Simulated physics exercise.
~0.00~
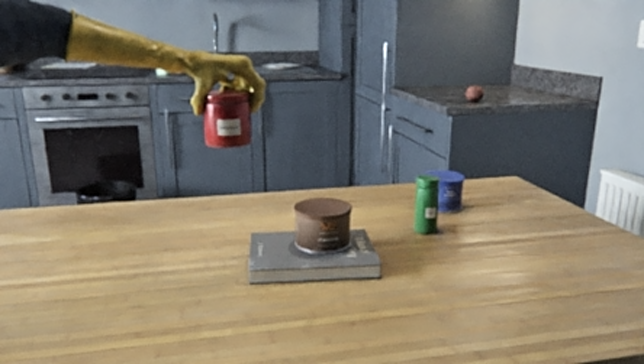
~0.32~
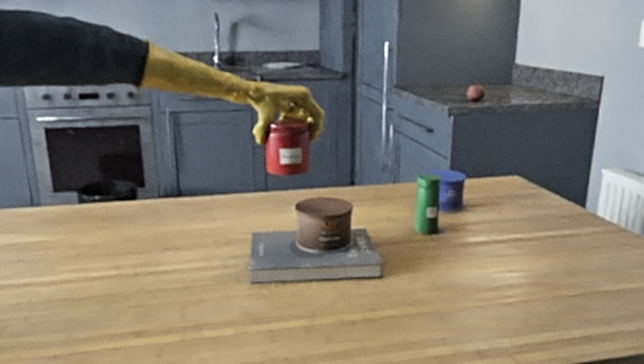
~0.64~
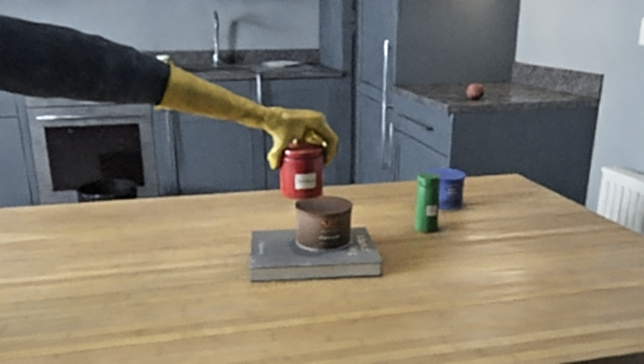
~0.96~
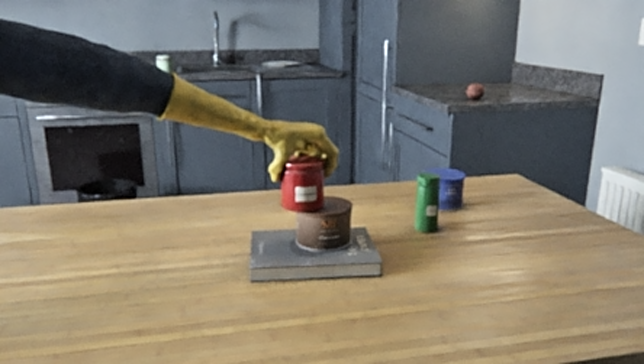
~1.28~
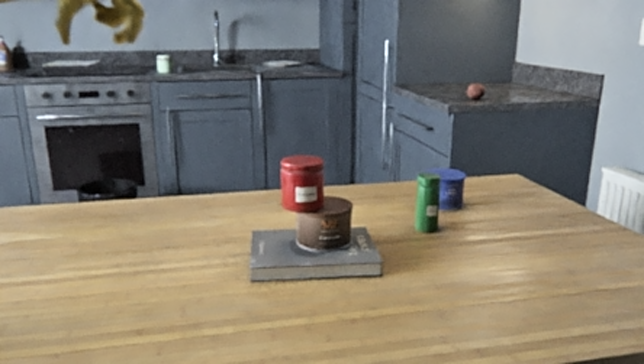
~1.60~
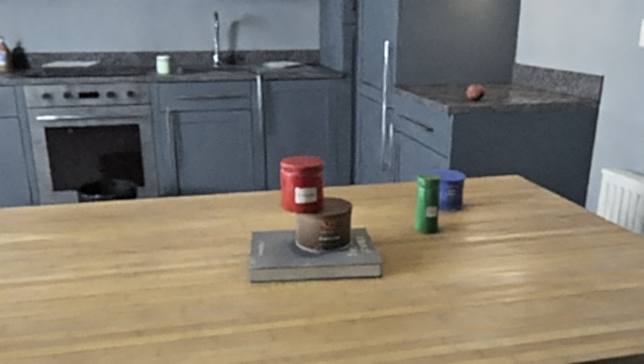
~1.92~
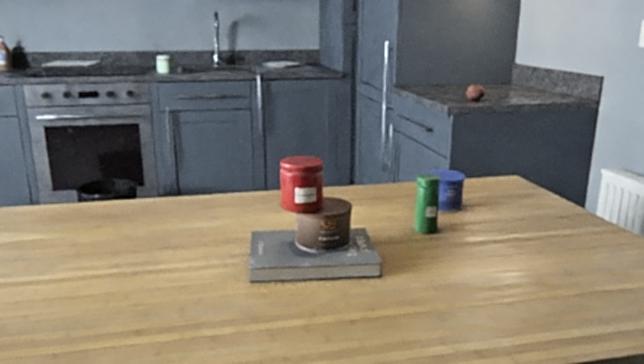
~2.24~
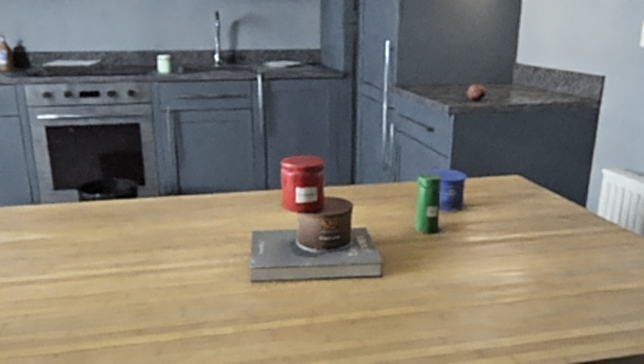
Red jar being lowered by a yellow-gloved hand onto a brown tub atop a grey book, then staying balanced off-centre after release.
